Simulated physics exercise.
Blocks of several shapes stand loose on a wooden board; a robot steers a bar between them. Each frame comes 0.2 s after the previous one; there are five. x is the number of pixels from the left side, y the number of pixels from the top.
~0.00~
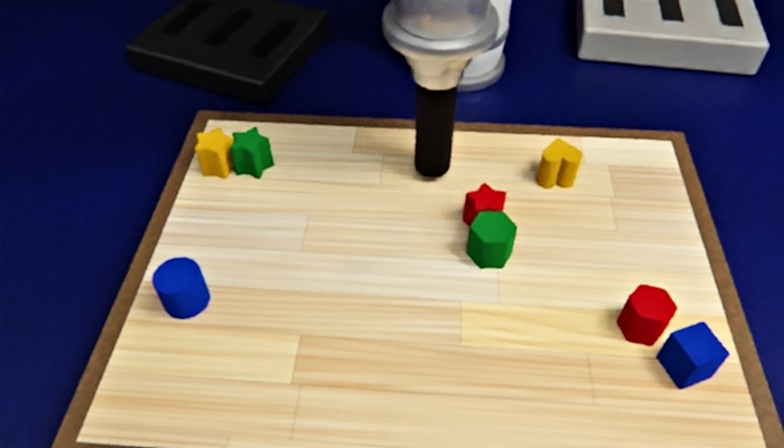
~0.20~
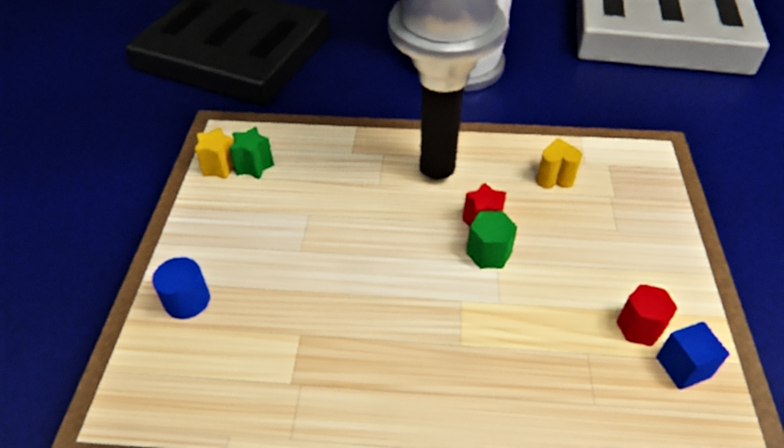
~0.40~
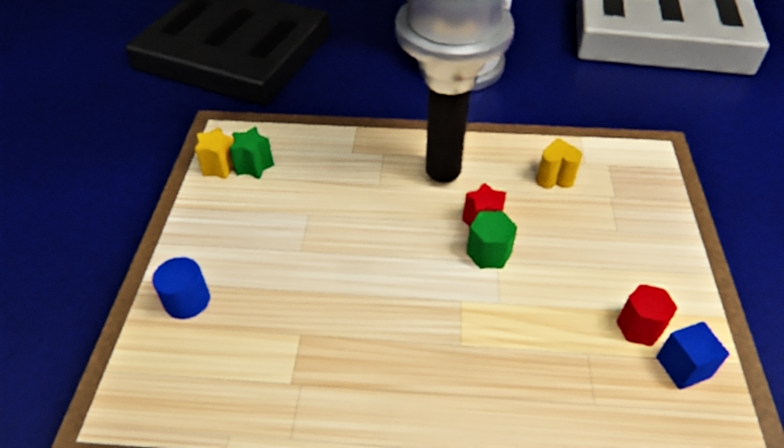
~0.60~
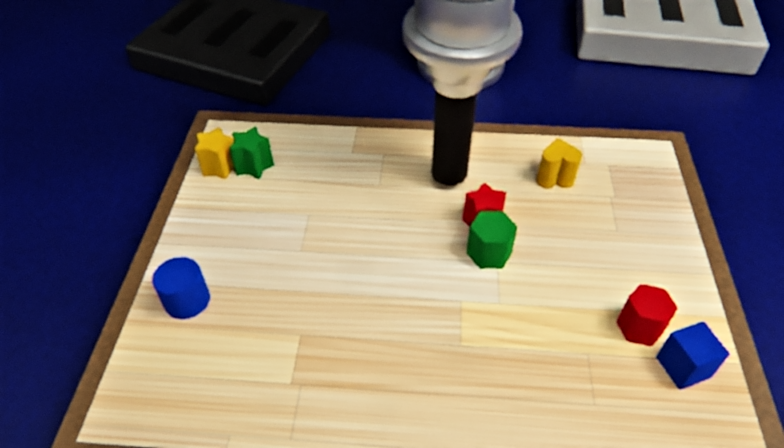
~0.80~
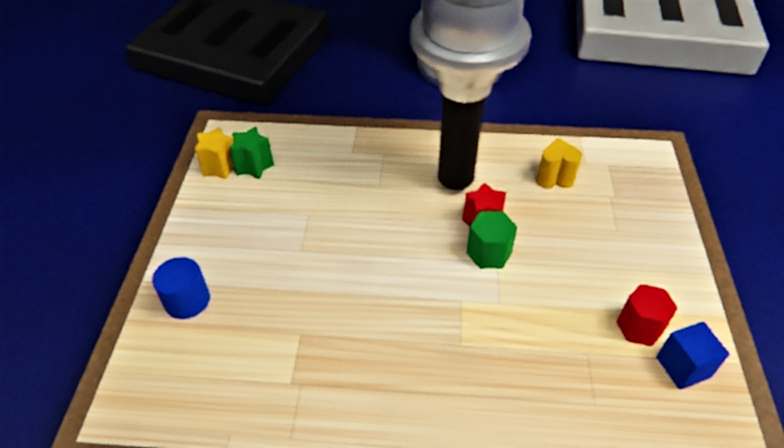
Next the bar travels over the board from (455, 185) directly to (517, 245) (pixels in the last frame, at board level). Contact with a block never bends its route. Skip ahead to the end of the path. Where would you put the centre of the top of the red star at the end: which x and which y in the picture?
In the picture, it is at (538, 246).
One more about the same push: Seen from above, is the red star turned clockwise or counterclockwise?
Spins clockwise.
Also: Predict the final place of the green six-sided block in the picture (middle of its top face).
The middle of the upper face of the green six-sided block will lie at about (506, 269) in the picture.
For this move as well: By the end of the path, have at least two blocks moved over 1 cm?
Yes - that is the case.
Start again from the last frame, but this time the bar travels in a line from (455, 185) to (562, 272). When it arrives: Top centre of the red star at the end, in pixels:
That would be at about pixel (540, 261).
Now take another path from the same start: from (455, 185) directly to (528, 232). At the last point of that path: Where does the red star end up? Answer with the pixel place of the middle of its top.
When the path ends, it will be at (524, 230).
On the path given first. Halfway along, bar at (486, 207); red star at (504, 212), turned 20° clockwise; green six-sided block at (497, 240), turned 20° clockwise.
At the end, bar at (518, 238); red star at (538, 246), turned 20° clockwise; green six-sided block at (506, 269), turned 85° clockwise; yellow heart-shaped block unmoved.
